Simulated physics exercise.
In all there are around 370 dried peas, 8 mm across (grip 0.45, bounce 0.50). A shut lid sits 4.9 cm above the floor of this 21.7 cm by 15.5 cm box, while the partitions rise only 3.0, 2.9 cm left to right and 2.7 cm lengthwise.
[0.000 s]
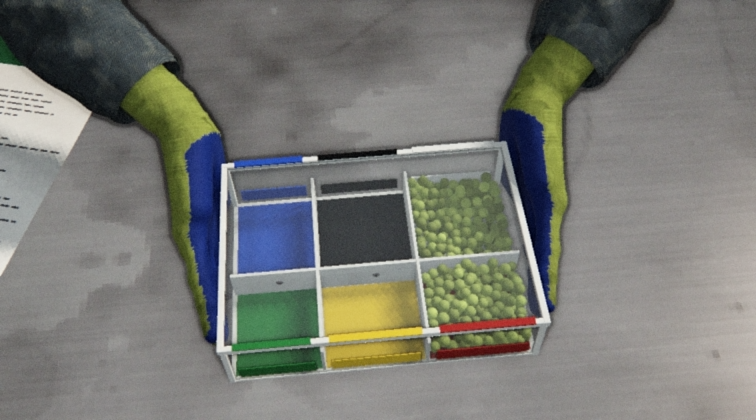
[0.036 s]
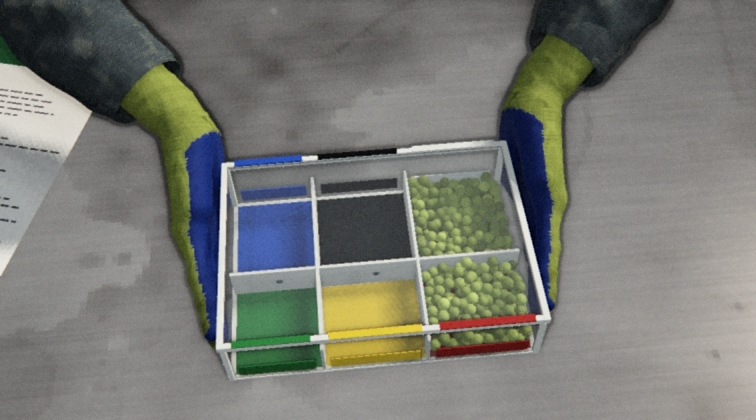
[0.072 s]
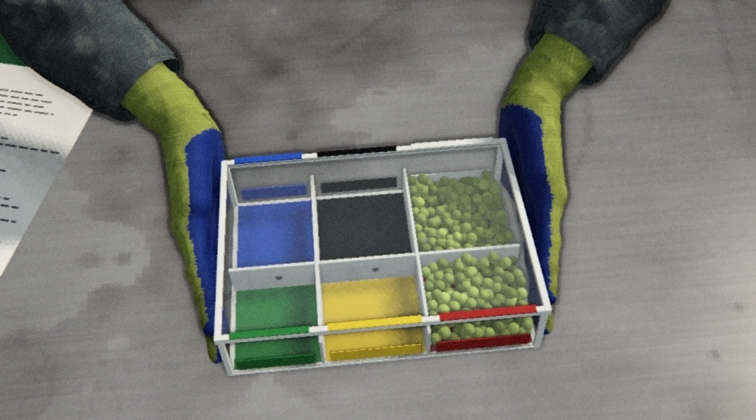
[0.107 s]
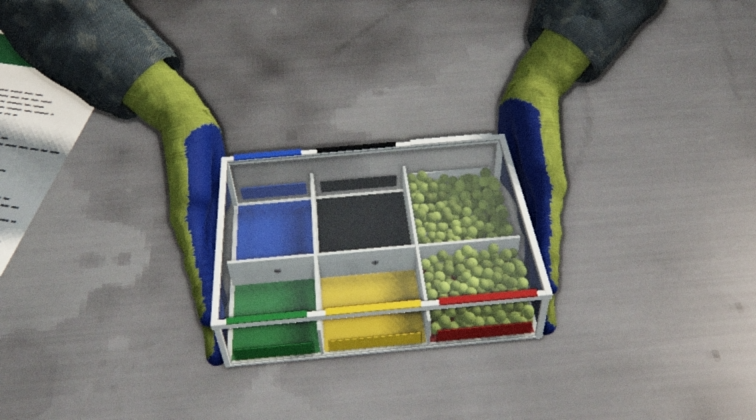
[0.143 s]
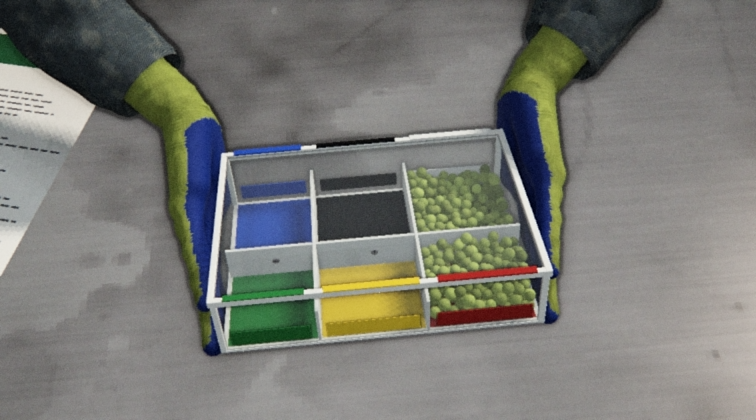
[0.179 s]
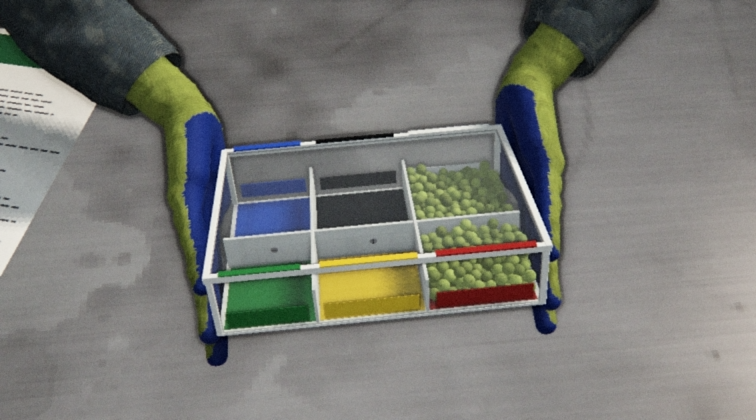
At first, two gloved hands hold a clear, divided box nearly level above a grey surface, with green peas filling the two right-hand compartments. The hands then tilt the box, slightly and then more noticeably, raising its front edge toward the back left, while the peas stay in those same compartments.
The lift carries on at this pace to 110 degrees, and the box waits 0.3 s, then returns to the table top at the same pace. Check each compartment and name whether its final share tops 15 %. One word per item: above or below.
In order - red: Below; blue: Below; green: Below; yellow: Below; white: Above; black: Above.
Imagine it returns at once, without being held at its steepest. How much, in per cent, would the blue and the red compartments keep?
You'd end up with blue at 0 per cent and red at 0 per cent.
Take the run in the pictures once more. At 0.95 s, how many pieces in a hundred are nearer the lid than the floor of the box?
Share: Approx. 70 %.
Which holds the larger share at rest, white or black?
The white compartment.
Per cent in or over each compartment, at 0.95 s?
Red 5 %, blue 0 %, green 0 %, yellow 0 %, white 80 %, black 15 %.
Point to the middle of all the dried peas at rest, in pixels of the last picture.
Roughly (443, 207).
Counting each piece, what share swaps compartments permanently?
55 per cent, roughly.
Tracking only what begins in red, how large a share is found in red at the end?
I'd put it at roughly 0 per cent.
After 0.95 s, tilt 110 degrees; red 5 %, white 80 %, black 15 %.
Then, at 1.47 s, tilt 60 degrees; white 80 %, black 20 %.
Then, at 2.05 s, tilt 0 degrees; white 75 %, black 20 %.
By 2.6 s all is still; red 0 %, blue 0 %, green 0 %, yellow 0 %, white 75 %, black 20 %.
